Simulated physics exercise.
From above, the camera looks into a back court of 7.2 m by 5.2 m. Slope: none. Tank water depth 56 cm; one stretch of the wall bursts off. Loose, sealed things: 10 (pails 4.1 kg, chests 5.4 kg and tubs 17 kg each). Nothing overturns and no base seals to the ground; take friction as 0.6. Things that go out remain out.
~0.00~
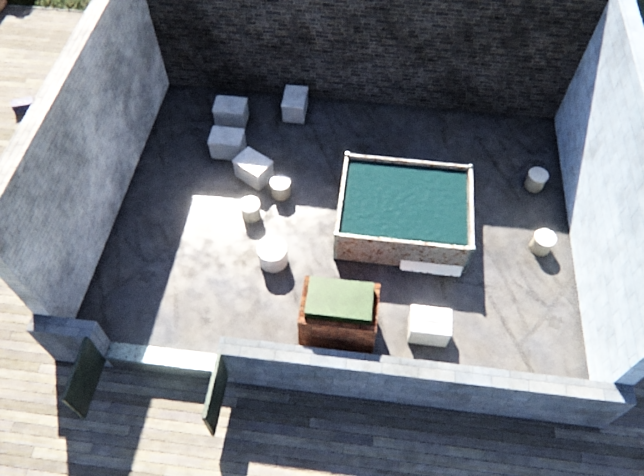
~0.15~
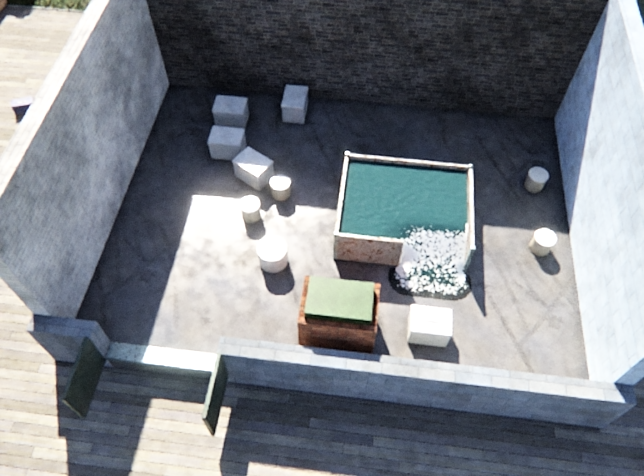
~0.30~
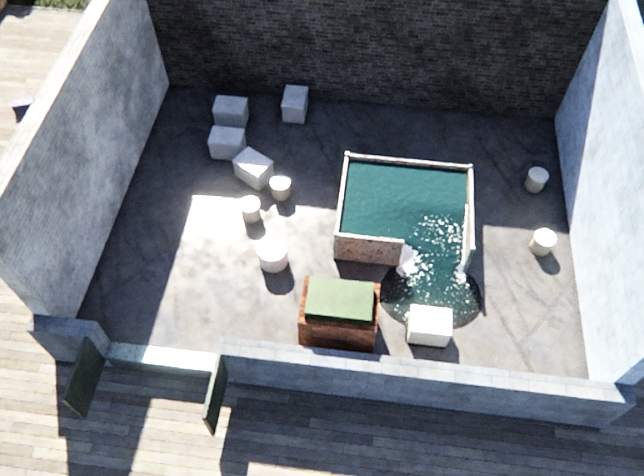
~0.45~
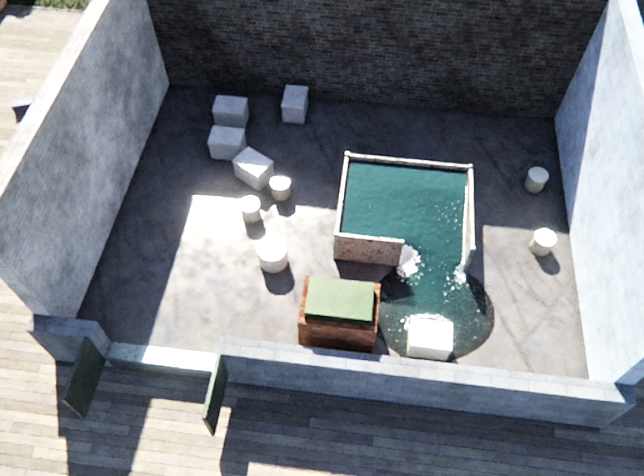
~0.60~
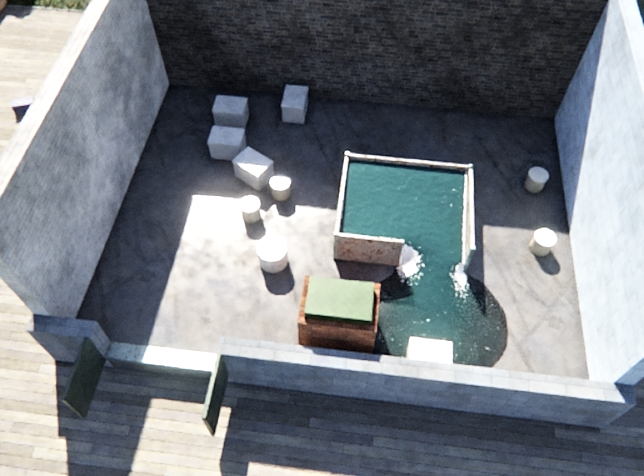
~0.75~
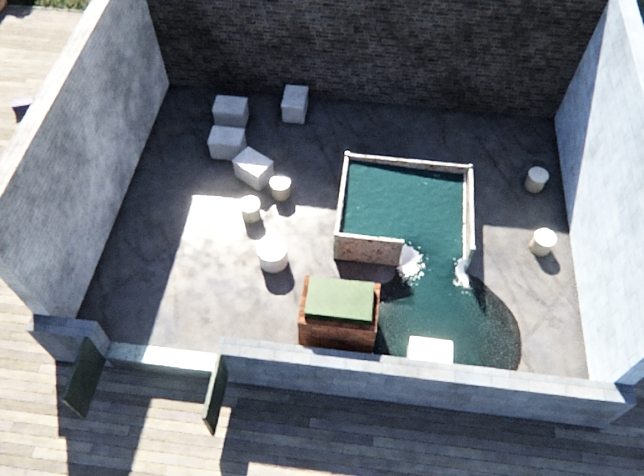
A walled back court with a grey floor, pale side walls and a dark brick back wall is seen from above by a still camera. A brick-sided tank of green water stands right of centre, with white chests and tubs to its left, two pale tubs to its right, and a green-topped brown block and white chest in front. The tank's front wall bursts open at its right end, and foaming water pours out, spreads across the floor and pushes the nearest white chest towards the front wall.
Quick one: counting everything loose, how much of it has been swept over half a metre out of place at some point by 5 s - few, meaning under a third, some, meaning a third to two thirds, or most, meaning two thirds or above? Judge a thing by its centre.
My call is few.
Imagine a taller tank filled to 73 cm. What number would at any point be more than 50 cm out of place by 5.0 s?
That would make 3 of them.
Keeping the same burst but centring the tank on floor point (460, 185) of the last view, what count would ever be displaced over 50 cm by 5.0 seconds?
In that case 1 of them.
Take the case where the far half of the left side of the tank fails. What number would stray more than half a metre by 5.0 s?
In that case 6 of them.
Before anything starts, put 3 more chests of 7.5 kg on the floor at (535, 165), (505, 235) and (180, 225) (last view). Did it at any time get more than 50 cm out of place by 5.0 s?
Taking them one by one: It goes beyond, then it goes beyond, then it stays within.
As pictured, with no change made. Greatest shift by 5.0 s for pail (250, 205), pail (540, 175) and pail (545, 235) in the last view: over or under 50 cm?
Listed in sequence: Lower; higher; higher for the last.
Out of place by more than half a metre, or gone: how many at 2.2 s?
By that time the total stands at 1.
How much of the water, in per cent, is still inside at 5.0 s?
I'd say some 100 percent hasn't gone yet.
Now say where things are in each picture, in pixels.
The first picture shows a chest at (431, 320) rests on the ground; a pail at (539, 174) rests on the ground; water covers 2.9 m2; 0 of 10 have shifted.
The second picture shows a chest at (431, 320) rests on the ground; a pail at (539, 174), on the bottom; water covers 3.4 m2; 0 of 10 have shifted.
The third picture shows a chest at (431, 320) rests on the ground; a pail at (539, 174), on the bottom; 4.1 m2 under water; 0 of 10 have shifted.
The fourth picture shows a chest at (431, 334) rests on the ground, 22 cm from its start; a pail at (539, 174), on the bottom; water covers 4.8 m2; 1 of 10 have shifted.
The fifth picture shows a chest at (431, 354) rests on the ground, 50 cm from its start; a pail at (539, 174) rests on the ground; water covers 5.8 m2; 1 of 10 have shifted.
The sixth picture shows a chest at (431, 353) floats, 50 cm from its start; a pail at (539, 174) rests on the ground; 6.2 m2 under water; 1 of 10 have shifted.
After 1.1 s 1 of 10 are over 50 cm from their spots; 1 afloat.
After 2.2 s 1 of 10 are over 50 cm from their spots; 1 afloat.
After 3.5 s 2 of 10 are over 50 cm from their spots; 1 afloat.
After 5.0 s 3 of 10 are over 50 cm from their spots, and 3 have been at some point; 2 afloat.
